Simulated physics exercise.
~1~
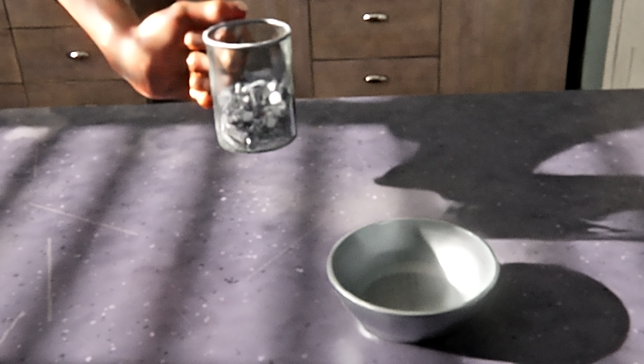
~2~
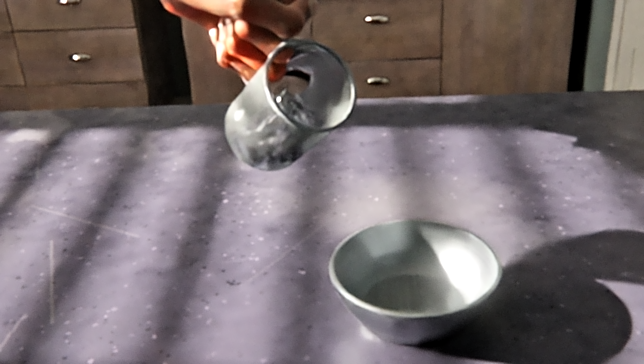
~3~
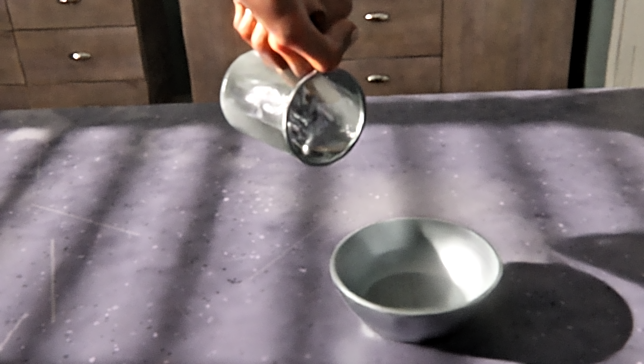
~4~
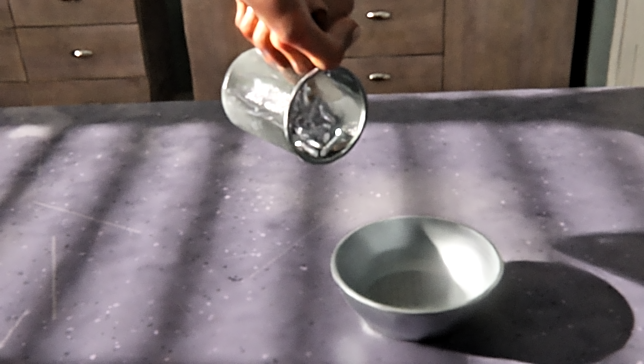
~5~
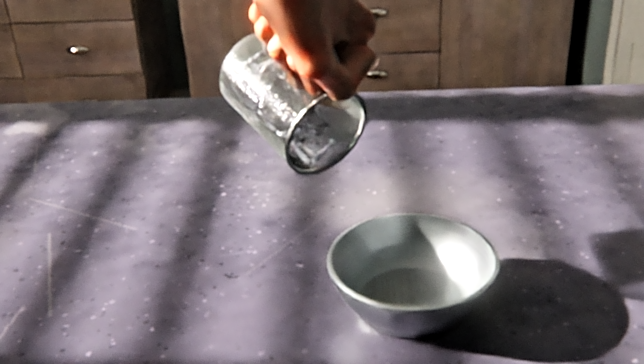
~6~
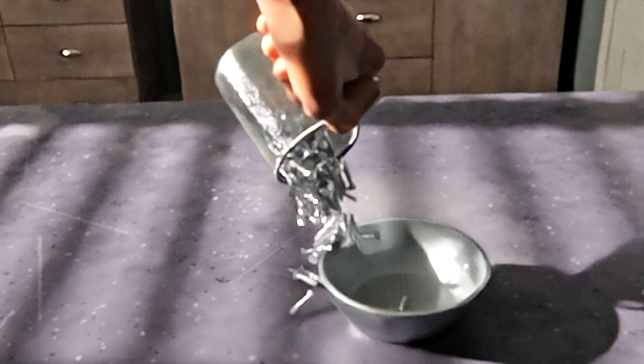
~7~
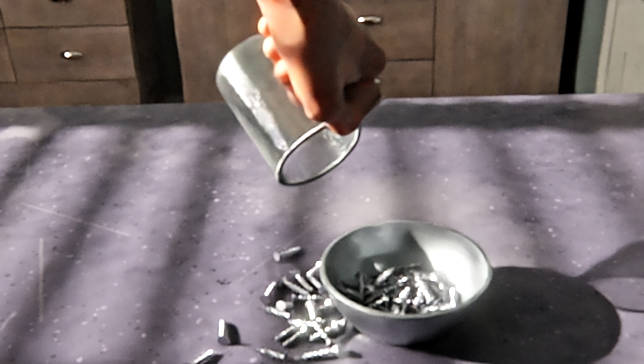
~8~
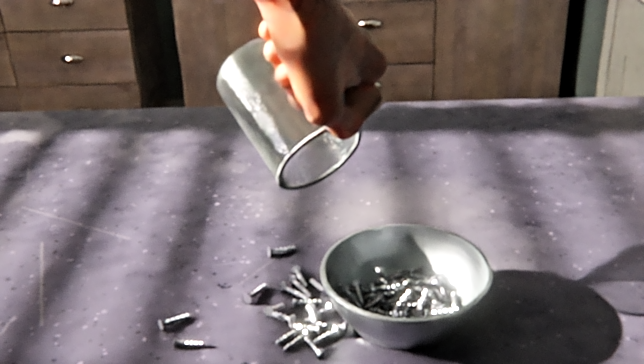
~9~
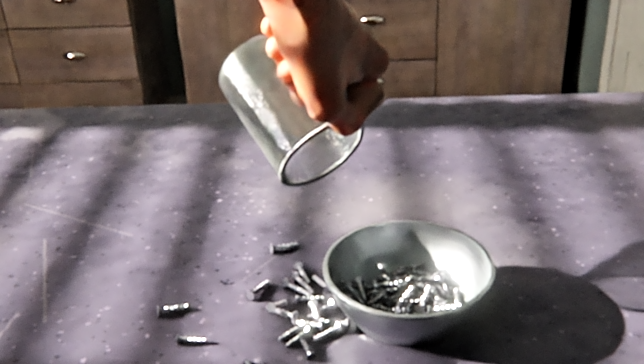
To begin with, a hand holds a clear glass mug of small silvery metal pieces upright above a speckled purplish-grey tabletop, to the left of an empty metal bowl. The hand tips the mug toward the right until it lies on its side, and the pieces stay inside while it pauses. Then it tilts the mug further, mouth downward, and the pieces tumble out in a cluster toward the bowl's left edge. Many land inside, while others spill onto the table. Finally, the emptied mug stays tilted in the hand, with most pieces in the bowl and the rest scattered to its left.
